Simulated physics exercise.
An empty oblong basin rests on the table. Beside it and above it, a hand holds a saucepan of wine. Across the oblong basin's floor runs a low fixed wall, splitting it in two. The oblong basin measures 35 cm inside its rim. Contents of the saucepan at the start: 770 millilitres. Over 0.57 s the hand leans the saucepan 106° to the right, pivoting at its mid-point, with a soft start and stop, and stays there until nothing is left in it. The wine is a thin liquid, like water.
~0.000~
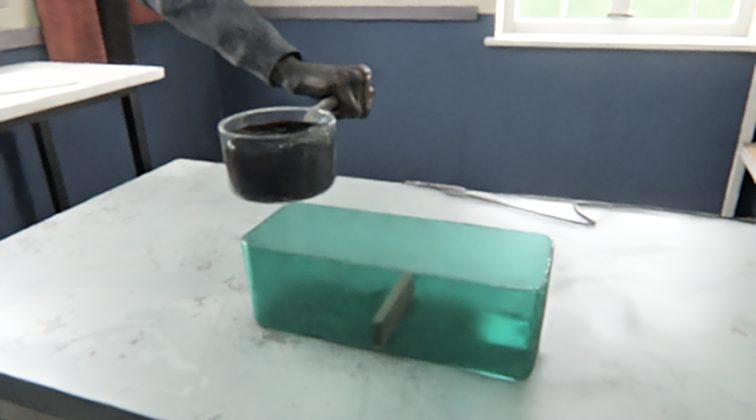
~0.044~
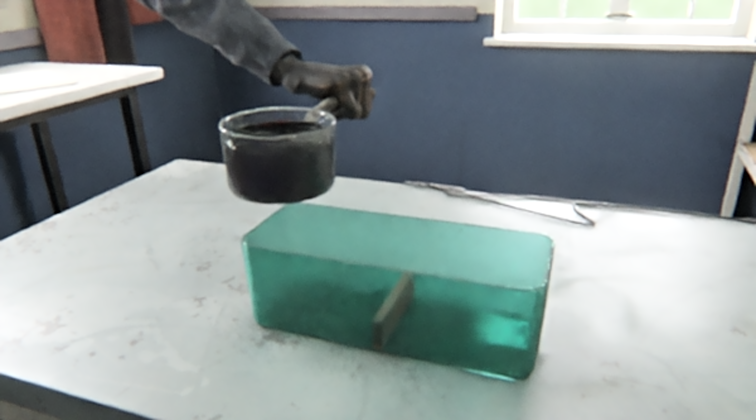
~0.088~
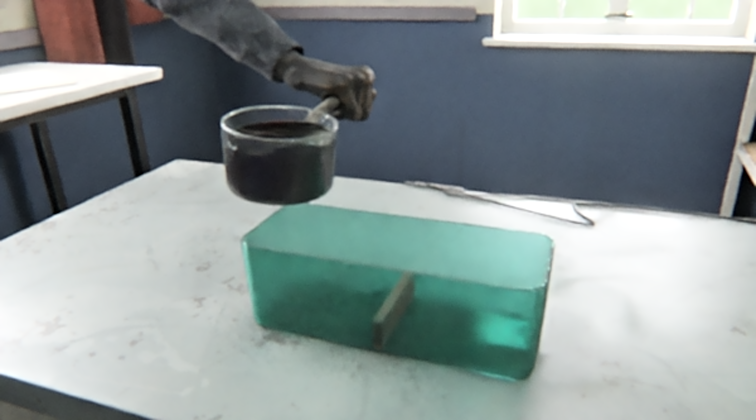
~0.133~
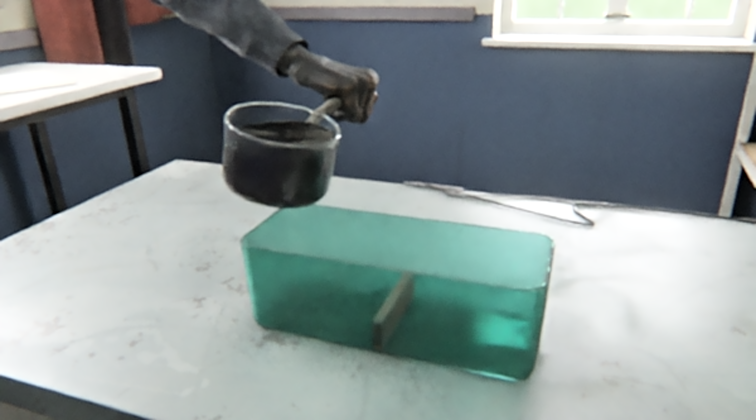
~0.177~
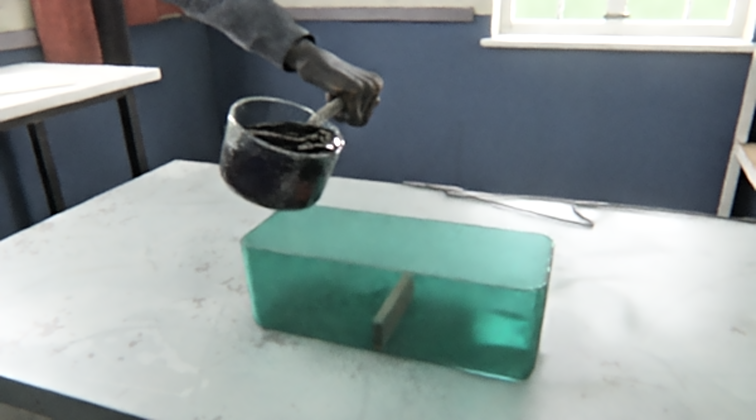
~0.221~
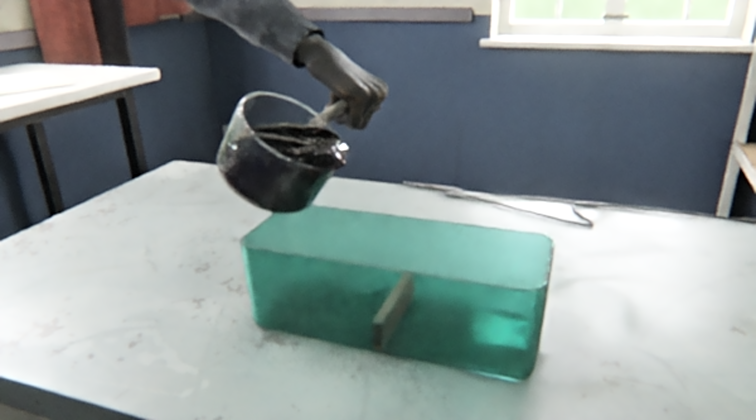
A gloved hand gradually tilts a glass saucepan of dark liquid rightward above a green basin.
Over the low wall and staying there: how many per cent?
20 out of 100.
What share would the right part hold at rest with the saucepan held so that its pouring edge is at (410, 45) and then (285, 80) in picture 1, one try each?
The first try gives 80 percent and the second 20 percent.
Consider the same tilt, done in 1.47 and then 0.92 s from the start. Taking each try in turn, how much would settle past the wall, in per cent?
35 and 25 %.
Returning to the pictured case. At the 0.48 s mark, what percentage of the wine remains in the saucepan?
32 %.
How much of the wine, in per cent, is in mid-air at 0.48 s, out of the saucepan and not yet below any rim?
26 per cent.
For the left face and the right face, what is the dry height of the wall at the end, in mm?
I'd say some 10 mm on the left and some 30 mm on the right.
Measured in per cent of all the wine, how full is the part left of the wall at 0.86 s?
Reading: Approx. 76 per cent.
Then, 0.48 s in, the tilt is 99° and 31 per cent is still to pour, 37 is left of the wall and 6 right of it.
Then, 0.66 s in, the tilt is 106° and 6 per cent is still to pour, 76 is left of the wall and 12 right of it.
Then, 0.86 s in, the tilt is 106° and 1 per cent is still to pour, 75 is left of the wall and 18 right of it.
Then, 1.07 s in, the tilt is 106° and 0 per cent is still to pour, 75 is left of the wall and 20 right of it.
Finally, 75 per cent lies left of the wall, 20 right of it and 5 outside.
